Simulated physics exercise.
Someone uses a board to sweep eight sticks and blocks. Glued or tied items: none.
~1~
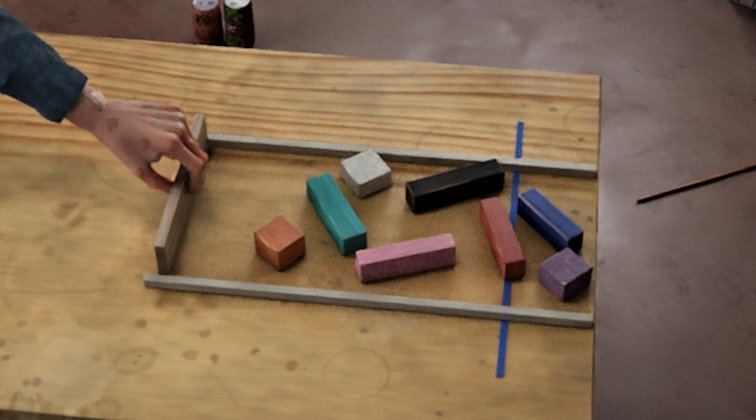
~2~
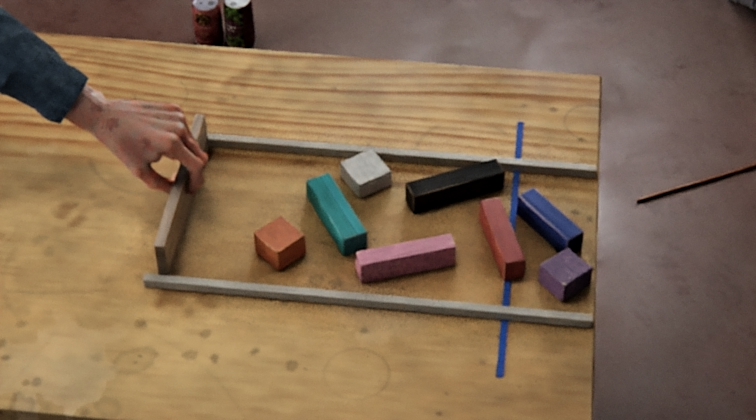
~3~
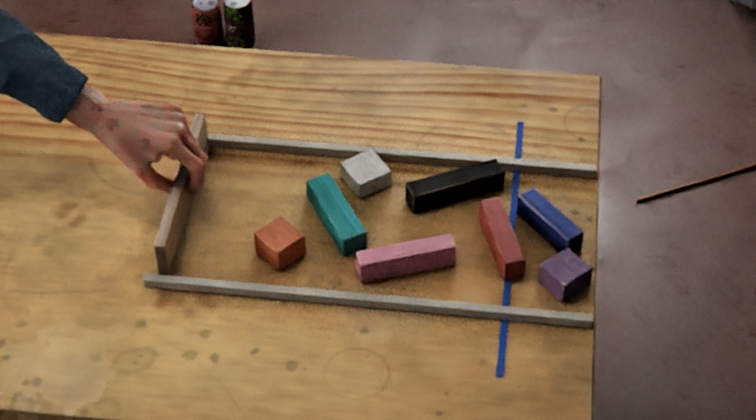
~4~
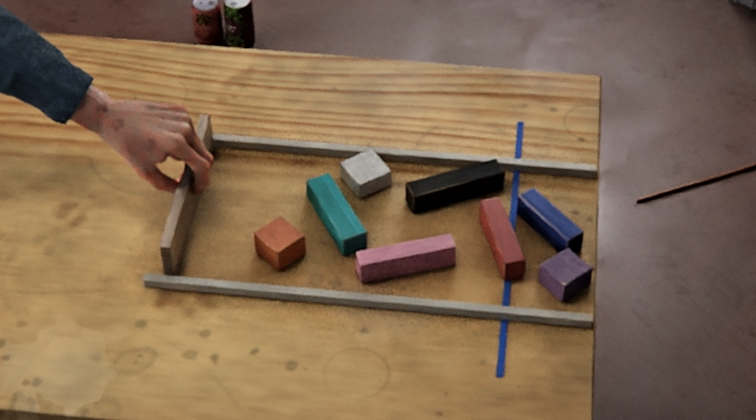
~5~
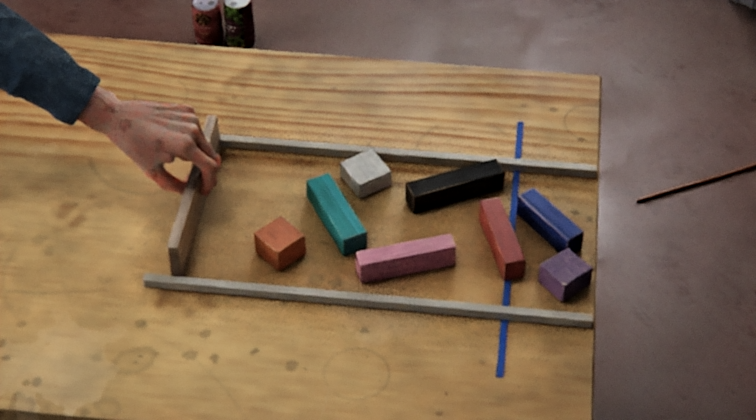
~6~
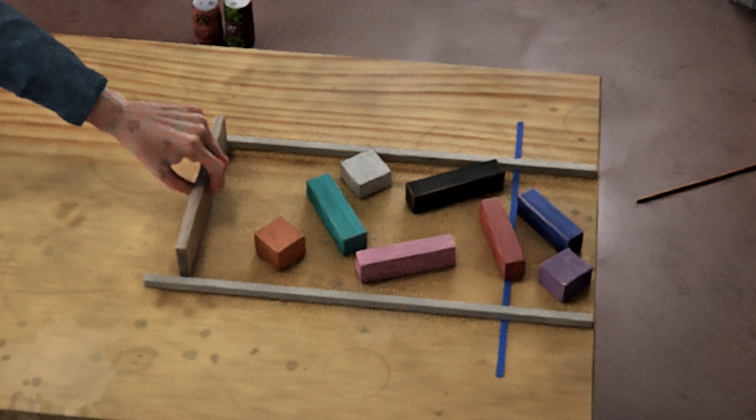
A hand slides an upright board slightly right between two wooden rails, while the colored sticks and blocks ahead stay still.
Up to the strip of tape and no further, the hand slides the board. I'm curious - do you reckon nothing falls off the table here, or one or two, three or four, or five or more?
I'd say one or two fall off.
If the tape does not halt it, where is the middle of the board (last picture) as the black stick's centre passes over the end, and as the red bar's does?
The black stick gives roughly (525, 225), the red bar roughly (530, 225).
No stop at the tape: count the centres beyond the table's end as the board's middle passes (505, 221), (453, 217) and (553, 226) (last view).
Going through the three positions, you'd get 1, 0 and 5.
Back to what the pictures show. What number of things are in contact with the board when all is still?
The count is 4.
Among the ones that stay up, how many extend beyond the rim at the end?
I get 4.
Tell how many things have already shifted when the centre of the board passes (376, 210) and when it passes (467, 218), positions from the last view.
5 by the first point, 8 by the second.
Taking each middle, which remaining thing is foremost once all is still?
The blue stick is foremost.
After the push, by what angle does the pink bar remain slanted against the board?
It comes to around 90 degrees.
Soon after, none off yet; purple block at rest near (565, 274); blue stick at rest near (549, 222); red bar at rest near (502, 238).
At rest, the number that fall off is one or two; fallen, purple block.
